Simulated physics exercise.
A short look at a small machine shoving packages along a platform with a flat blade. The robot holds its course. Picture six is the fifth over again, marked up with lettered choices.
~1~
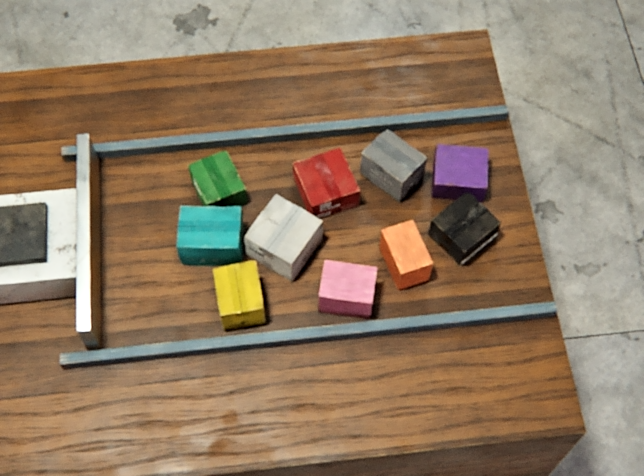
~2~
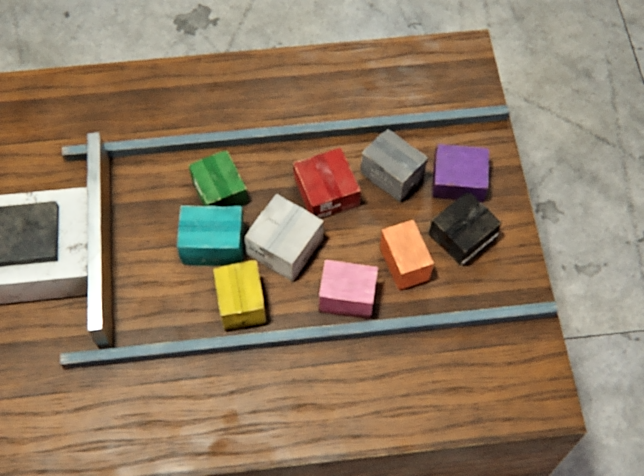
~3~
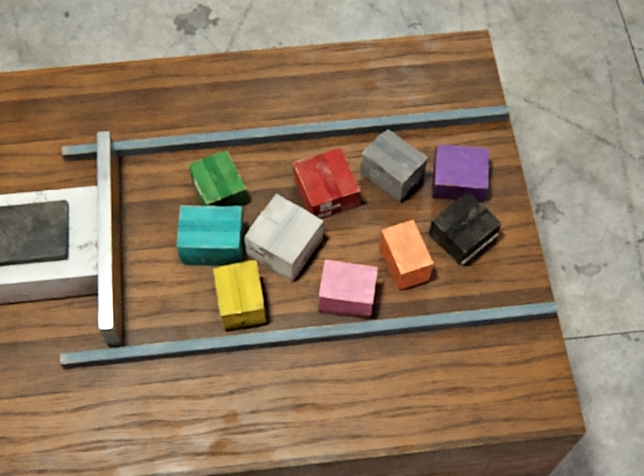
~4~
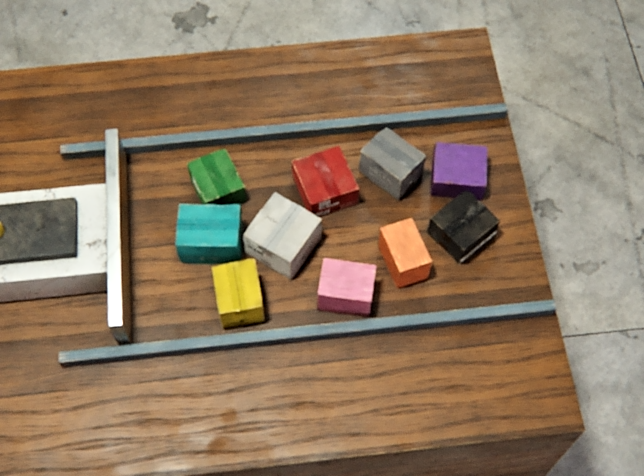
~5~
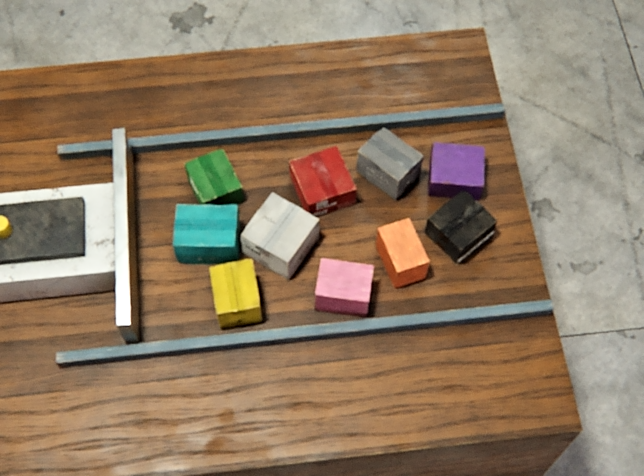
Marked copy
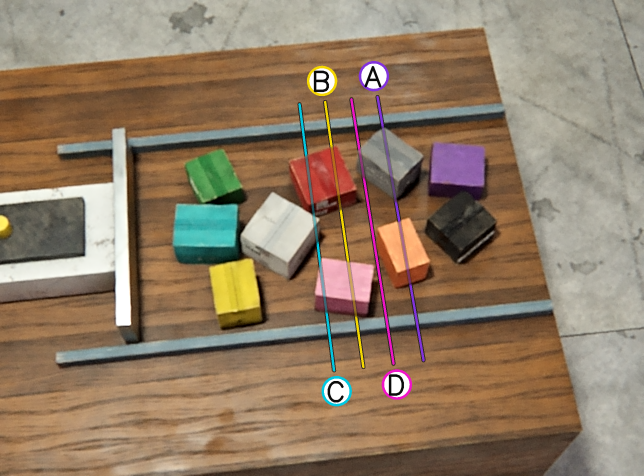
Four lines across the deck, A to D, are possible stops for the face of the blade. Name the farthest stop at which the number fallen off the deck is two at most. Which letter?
No third one falls up to A.
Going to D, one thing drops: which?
The purple crate.
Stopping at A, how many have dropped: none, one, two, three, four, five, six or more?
In all, two.
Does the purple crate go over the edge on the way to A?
By then, yes.
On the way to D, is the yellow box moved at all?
By then, yes.
On the copy, A at (399, 219); B at (343, 225); C at (316, 228); D at (371, 222).
On A. First, robot (148, 219); pink crate (356, 288); yellow box (259, 292).
Then, robot (249, 209); purple crate (483, 170); black parcel (480, 223).
Finally, robot (324, 201); purple crate over the edge; black parcel over the edge; two fallen.
By contrast, B is within the limit but short; C is within the limit but short; D is within the limit but short.
